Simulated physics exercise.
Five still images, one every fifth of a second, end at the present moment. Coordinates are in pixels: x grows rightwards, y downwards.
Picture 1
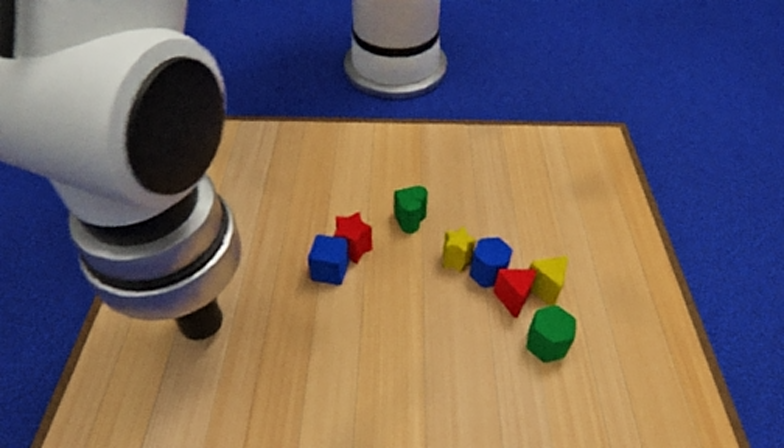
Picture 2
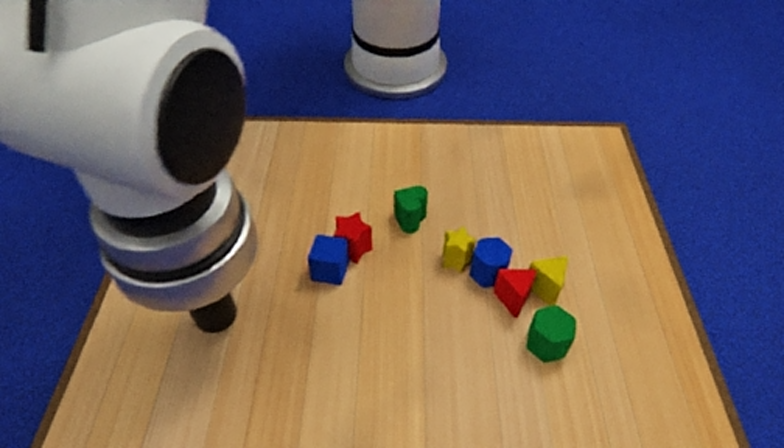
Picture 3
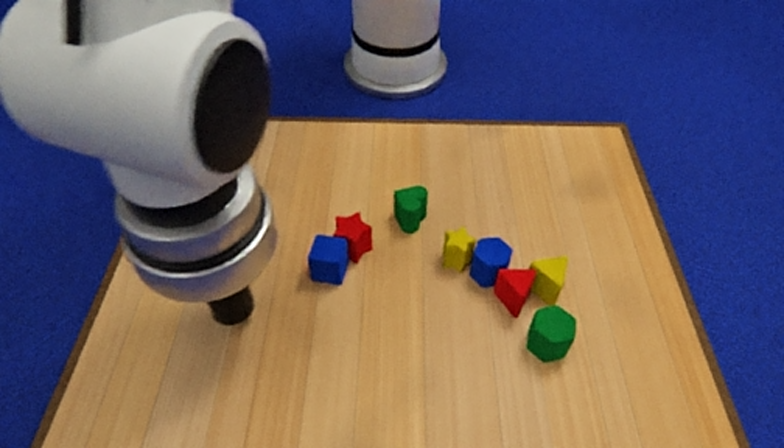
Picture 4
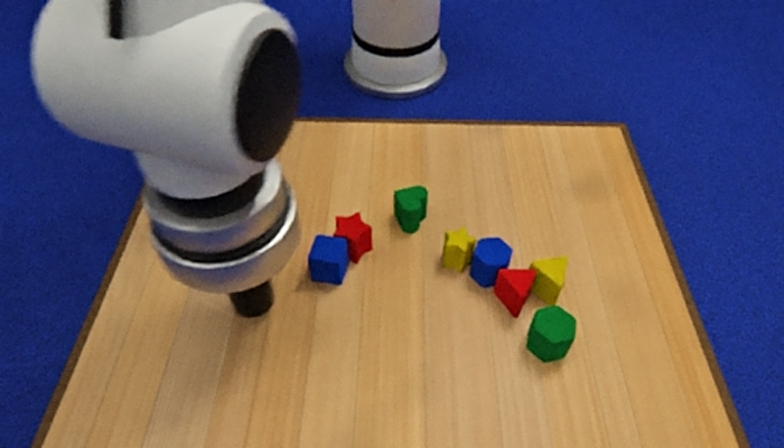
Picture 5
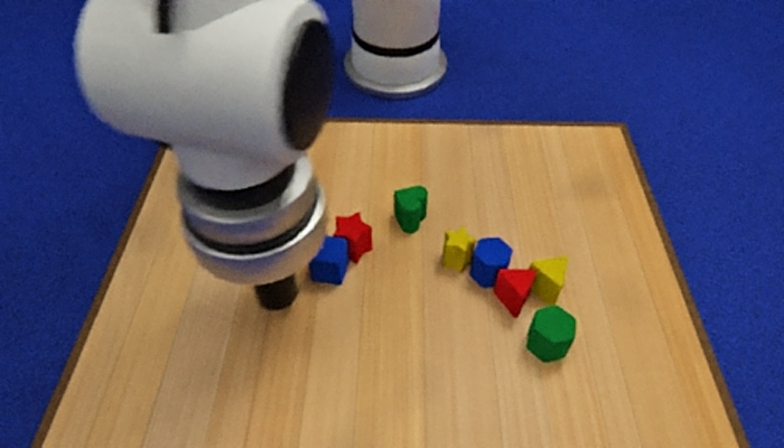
On a wooden board over a blue surface, a white robot arm with a dark tip slid steadily right toward the blue and red blocks, while all the colourful blocks stayed still.
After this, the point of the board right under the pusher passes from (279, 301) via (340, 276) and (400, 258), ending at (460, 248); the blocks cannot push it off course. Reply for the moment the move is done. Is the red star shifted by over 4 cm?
Yes, that is how it ends up.
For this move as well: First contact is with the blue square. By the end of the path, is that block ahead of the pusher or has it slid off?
Final position: To the side or behind.
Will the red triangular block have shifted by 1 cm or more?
I'd say no.
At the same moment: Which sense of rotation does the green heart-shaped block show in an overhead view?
From overhead, clockwise.
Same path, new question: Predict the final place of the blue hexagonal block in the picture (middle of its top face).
At roughly (516, 254).
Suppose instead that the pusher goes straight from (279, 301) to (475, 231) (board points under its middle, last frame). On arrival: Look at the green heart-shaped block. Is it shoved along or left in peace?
The green heart-shaped block will be pushed away from where it stands.
What follows on the original path. One third of the way, pusher (341, 268); blue square (368, 227), turned 15° anticlockwise; red star (378, 204), turned 15° anticlockwise.
Two thirds of the way, pusher (402, 250); blue square (404, 208), turned 85° anticlockwise; red star (382, 188), turned 55° anticlockwise; green heart-shaped block (421, 185), turned 25° clockwise.
At the end, pusher (461, 240); blue square (410, 206), turned 115° anticlockwise; red star (382, 188), turned 55° anticlockwise; green heart-shaped block (421, 181), turned 35° clockwise; yellow star (495, 232), turned 15° clockwise; blue hexagonal block (516, 254), turned 50° clockwise; red triangular block in place.
